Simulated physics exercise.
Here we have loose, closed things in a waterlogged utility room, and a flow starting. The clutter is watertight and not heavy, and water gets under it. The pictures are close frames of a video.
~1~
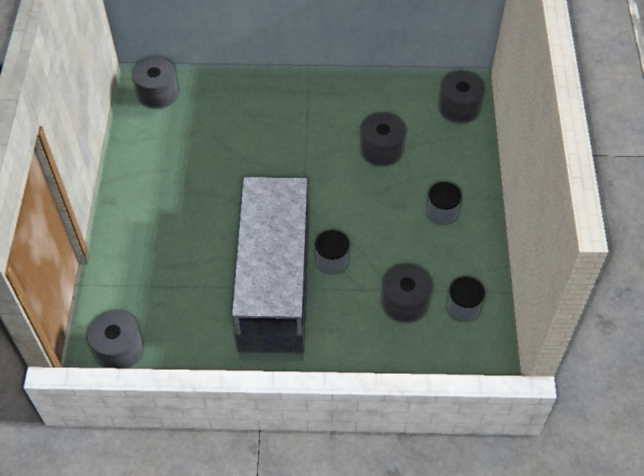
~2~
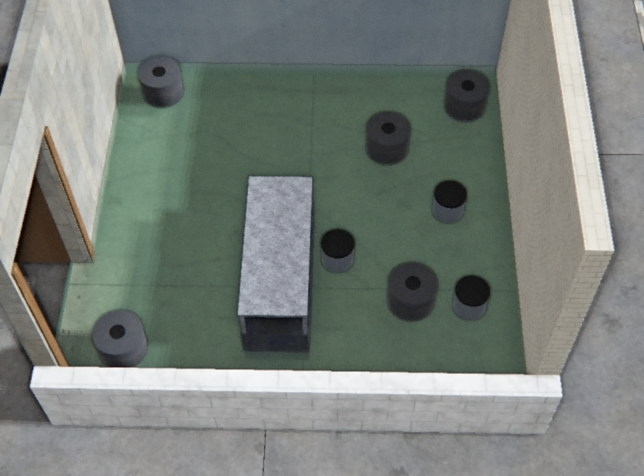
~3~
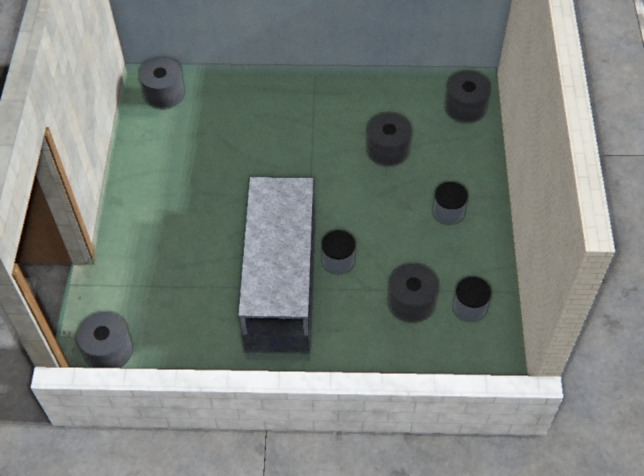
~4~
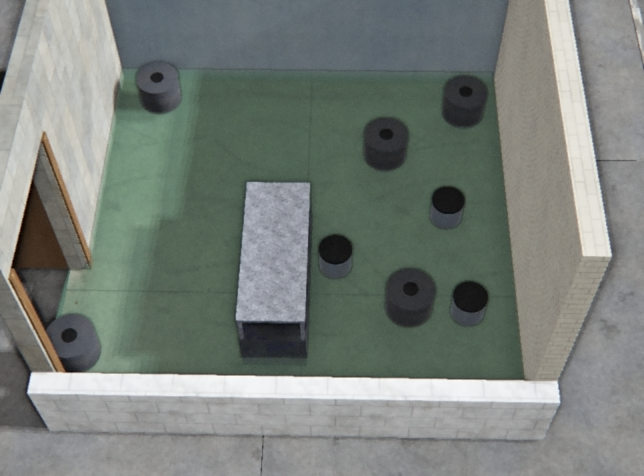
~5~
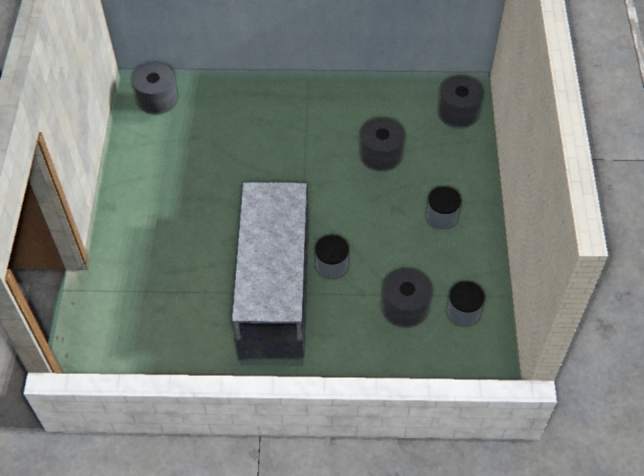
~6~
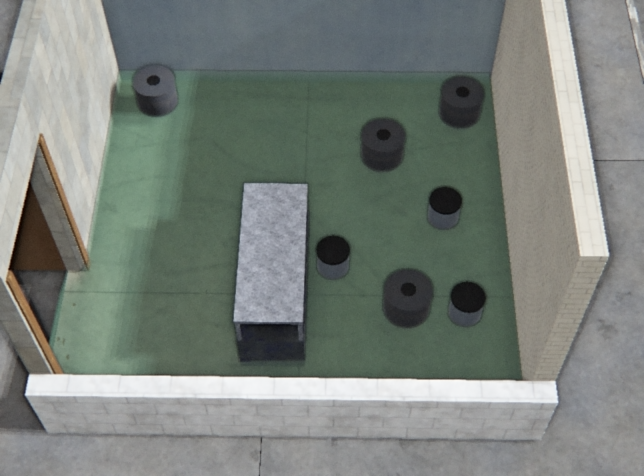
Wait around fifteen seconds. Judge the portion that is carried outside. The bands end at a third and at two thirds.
That comes to not even a third.
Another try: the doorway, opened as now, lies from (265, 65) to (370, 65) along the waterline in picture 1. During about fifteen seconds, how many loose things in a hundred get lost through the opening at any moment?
Near 40 in a hundred.
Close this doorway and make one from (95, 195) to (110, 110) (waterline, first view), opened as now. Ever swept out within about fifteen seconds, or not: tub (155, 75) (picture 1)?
My call: Out.
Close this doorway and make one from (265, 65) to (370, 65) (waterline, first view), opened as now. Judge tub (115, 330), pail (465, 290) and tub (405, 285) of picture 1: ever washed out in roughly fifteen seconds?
One after the other: Stays, kept in, left behind.
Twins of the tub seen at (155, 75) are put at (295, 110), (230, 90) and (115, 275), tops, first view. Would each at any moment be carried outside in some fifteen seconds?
One after the other: Out, washed out, through.
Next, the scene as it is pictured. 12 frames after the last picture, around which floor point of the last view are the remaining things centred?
Near (349, 219).
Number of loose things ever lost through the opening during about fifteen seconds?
2 of them.
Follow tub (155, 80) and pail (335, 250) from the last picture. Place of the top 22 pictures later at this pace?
At about (113, 188) and (326, 221).
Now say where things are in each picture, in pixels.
A tub at (154, 73), afloat; a pail at (332, 244) floats; 0 of 8 have shifted, in the first frame.
A tub at (159, 72) floats; a pail at (338, 243), afloat; 0 of 8 have shifted, in the second frame.
A tub at (160, 73) floats; a pail at (339, 244), afloat; 1 of 8 have shifted, in the third frame.
A tub at (157, 78), afloat; a pail at (336, 249), afloat; 1 of 8 have shifted, in the fourth frame.
A tub at (153, 78) floats; a pail at (332, 249) floats; 1 of 8 have shifted, in the fifth frame.
A tub at (154, 81), afloat; a pail at (333, 250), afloat; 1 of 8 have shifted, in the sixth frame.
A moment on, 1 of 8 are out; 7 afloat.
Next, 1 of 8 are out; 7 afloat.
Later, 1 of 8 are out; 7 afloat.
In the end, 2 of 8 are out; 6 afloat.
